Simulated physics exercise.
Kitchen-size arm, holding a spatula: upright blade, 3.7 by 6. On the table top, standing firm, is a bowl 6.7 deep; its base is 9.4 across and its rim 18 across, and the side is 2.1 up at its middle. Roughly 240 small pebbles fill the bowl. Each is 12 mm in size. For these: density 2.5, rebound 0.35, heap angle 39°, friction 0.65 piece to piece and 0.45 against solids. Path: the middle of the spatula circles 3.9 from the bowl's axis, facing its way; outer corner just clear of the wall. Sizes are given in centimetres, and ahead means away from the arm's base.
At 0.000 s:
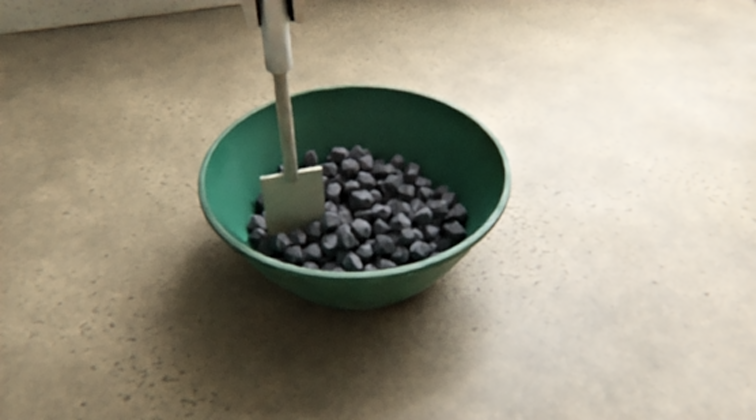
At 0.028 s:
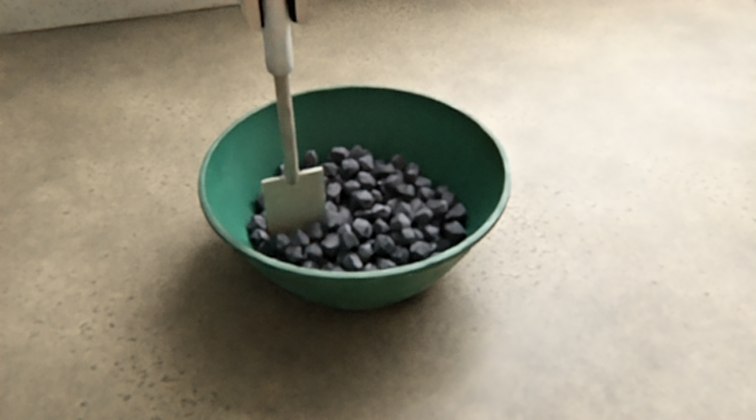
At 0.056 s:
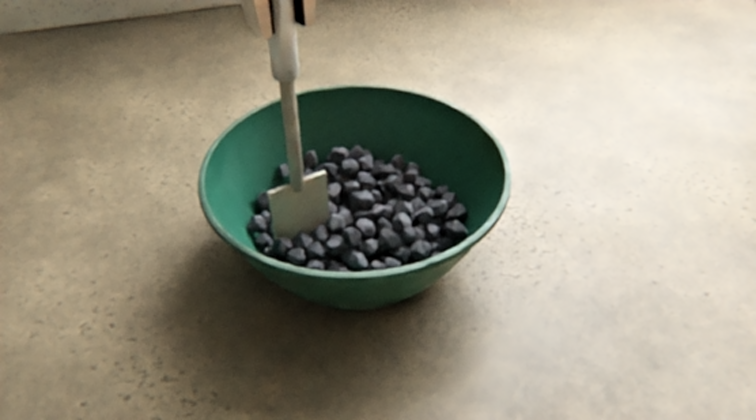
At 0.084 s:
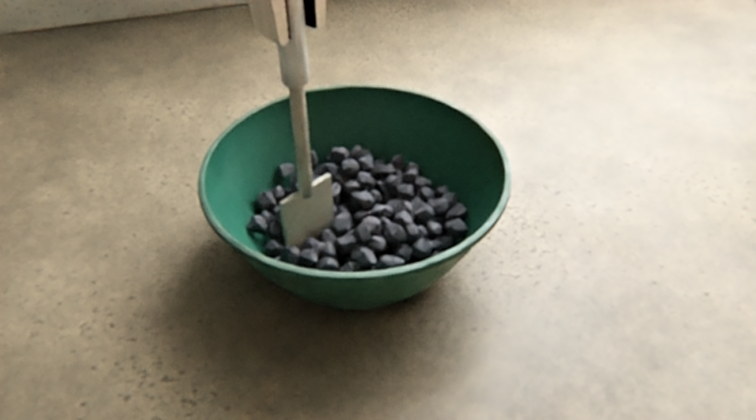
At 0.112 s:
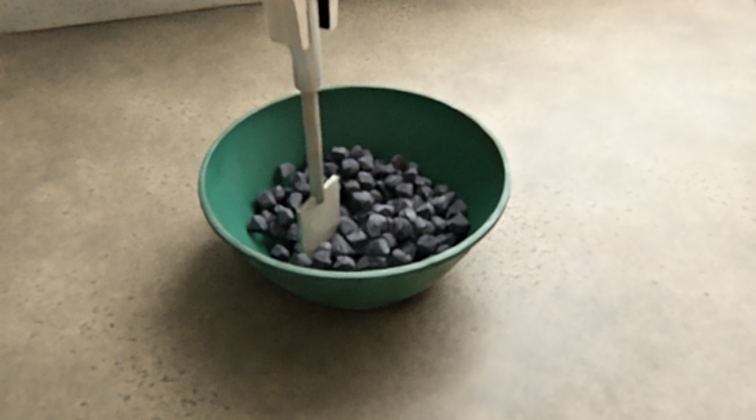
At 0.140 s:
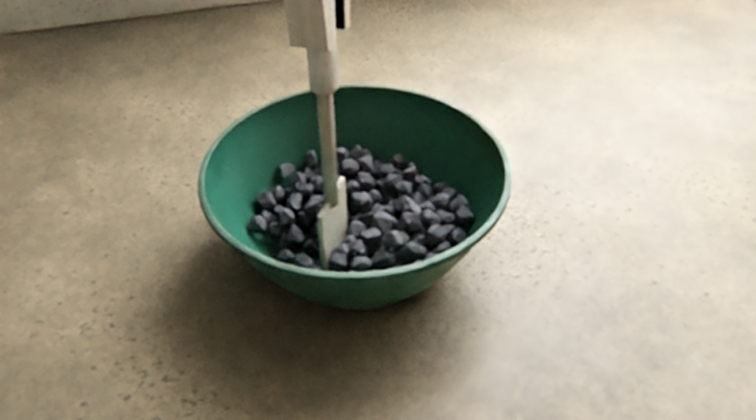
The clip opens on a green bowl of dark pebbles on a tabletop, a mechanical arm holding a flat spatula upright at the left of the pile. The blade then sweeps slowly through the pebbles toward the right and the near side, turning until it shows almost edge-on, while the bowl stays still.
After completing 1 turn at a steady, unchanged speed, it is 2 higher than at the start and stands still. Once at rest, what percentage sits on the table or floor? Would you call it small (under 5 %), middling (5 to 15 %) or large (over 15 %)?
I would call it small.
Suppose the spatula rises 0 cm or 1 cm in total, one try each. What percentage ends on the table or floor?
Some 0 and 0 per cent.
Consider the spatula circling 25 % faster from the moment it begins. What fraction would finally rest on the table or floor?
5 %.
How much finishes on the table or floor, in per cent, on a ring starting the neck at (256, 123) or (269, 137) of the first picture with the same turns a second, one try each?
Around 0 per cent on the first try, around 0 per cent on the second.
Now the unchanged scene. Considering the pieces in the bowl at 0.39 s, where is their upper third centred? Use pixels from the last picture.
Near (427, 155).
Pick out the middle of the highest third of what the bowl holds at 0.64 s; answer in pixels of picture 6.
I'd say about (284, 156).
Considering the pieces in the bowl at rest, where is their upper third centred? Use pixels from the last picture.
Somewhere close to (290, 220).
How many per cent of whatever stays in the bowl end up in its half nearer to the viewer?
Roughly 50 percent of it.
After 0.39 s, 174° round, highest piece 8 above the table; 243 in the bowl.
After 0.64 s, 292° round, highest piece 9 above the table; 240 in the bowl, 2 on the table or floor, 1 in flight or on the tool.
After 0.97 s, 0° round, highest piece 6 above the table; 240 in the bowl, 3 on the table or floor.
After 1.67 s, 0° round, highest piece 6 above the table; 240 in the bowl, 3 on the table or floor.
At rest, 240 in the bowl, 3 on the table or floor. That is 1 % on the table or floor.
